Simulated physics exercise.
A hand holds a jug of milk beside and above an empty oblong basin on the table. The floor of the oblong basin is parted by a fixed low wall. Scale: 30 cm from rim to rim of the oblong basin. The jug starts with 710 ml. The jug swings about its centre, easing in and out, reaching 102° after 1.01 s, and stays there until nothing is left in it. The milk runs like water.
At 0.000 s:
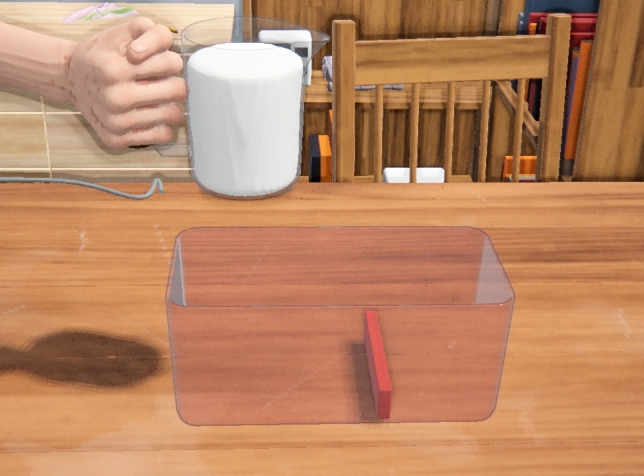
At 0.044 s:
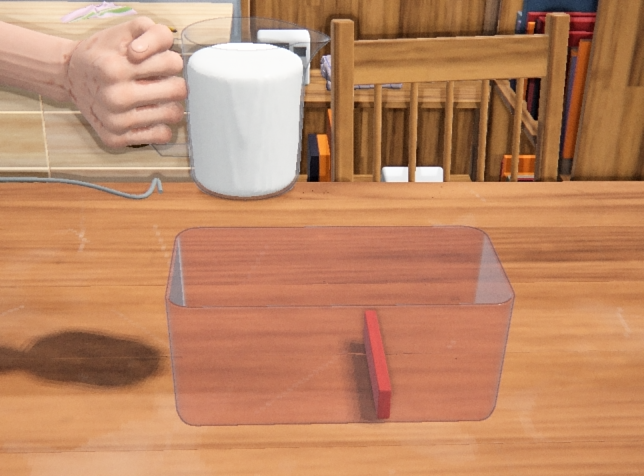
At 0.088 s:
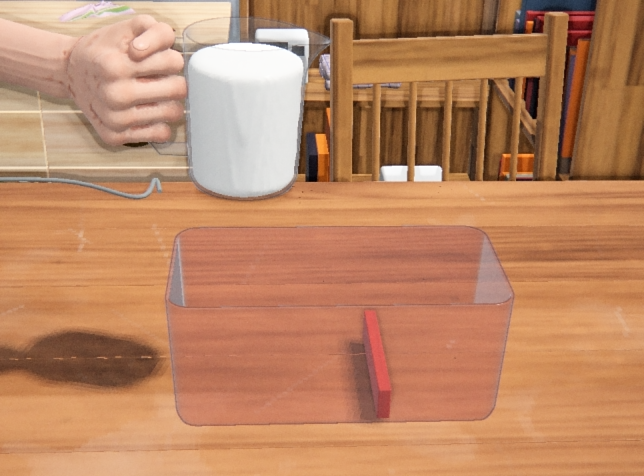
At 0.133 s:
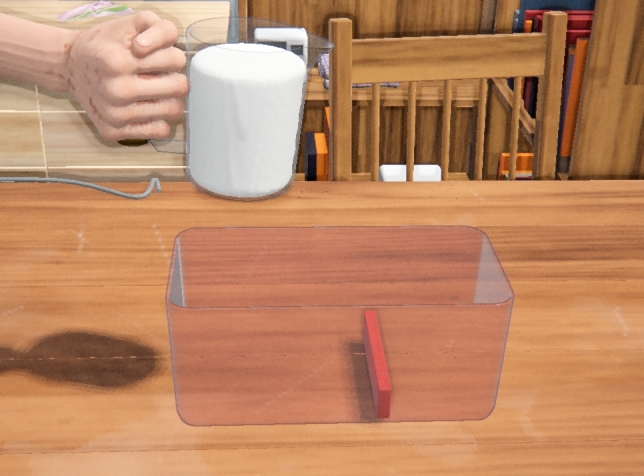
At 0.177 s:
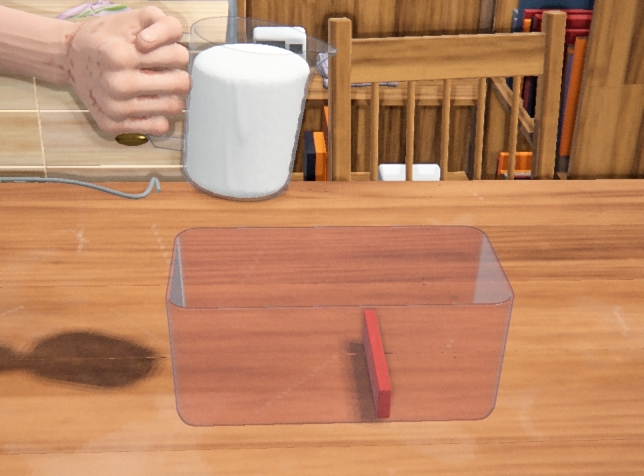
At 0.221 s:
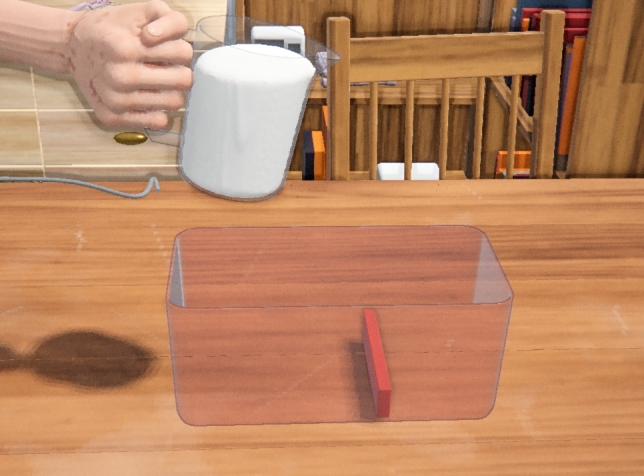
The video shows a hand holding a clear jug of white milk above a wooden table, behind a transparent reddish oblong basin with a red upright wall inside. The jug stays nearly upright, then leans slightly to the right.
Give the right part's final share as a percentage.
About 69 per cent.
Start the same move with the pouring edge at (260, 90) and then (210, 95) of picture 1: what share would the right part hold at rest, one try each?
First 5, then 10 per cent.
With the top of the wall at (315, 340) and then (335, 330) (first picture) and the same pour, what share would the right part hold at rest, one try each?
First 95, then 95 per cent.
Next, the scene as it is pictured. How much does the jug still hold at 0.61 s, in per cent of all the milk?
Near 84 in a hundred.
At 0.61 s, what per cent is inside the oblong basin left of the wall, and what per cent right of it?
Near 0 on the left, 2 on the right.
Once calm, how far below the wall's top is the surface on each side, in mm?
Some 26 mm on the left and 0 mm on the right.
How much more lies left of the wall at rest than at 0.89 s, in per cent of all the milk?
Some 26 per cent.
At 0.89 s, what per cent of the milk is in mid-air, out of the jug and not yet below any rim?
Near 22 in a hundred.
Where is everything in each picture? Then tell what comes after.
In the first frame, it leans 0°; its right rim is at (330, 36); the milk meets the walls at (188, 57) and (304, 57); the oblong basin's rim runs from (172, 267) to (500, 265); the wall's top is at (377, 349).
In the second frame, it leans 0°; its right rim is at (330, 37); the milk meets the walls at (187, 57) and (303, 58).
In the third frame, it leans 2°; its right rim is at (331, 39); the milk meets the walls at (189, 56) and (304, 60).
In the fourth frame, it leans 4°; its right rim is at (334, 44); the milk meets the walls at (191, 57) and (307, 61).
In the fifth frame, it leans 8°; its right rim is at (338, 49); the milk meets the walls at (193, 59) and (310, 62).
In the sixth frame, it leans 12°; its right rim is at (341, 56); the milk meets the walls at (195, 60) and (316, 62).
After 0.61 s the tilt is 67° and 84 per cent is still to pour, 0 is left of the wall and 2 right of it.
After 0.89 s the tilt is 99° and 35 per cent is still to pour, 3 is left of the wall and 41 right of it.
After 1.19 s the tilt is 102° and 5 per cent is still to pour, 12 is left of the wall and 78 right of it.
After 1.51 s the tilt is 102° and 0 per cent is still to pour, 22 is left of the wall and 77 right of it.
In the end 30 per cent lies left of the wall, 69 right of it and 1 outside.
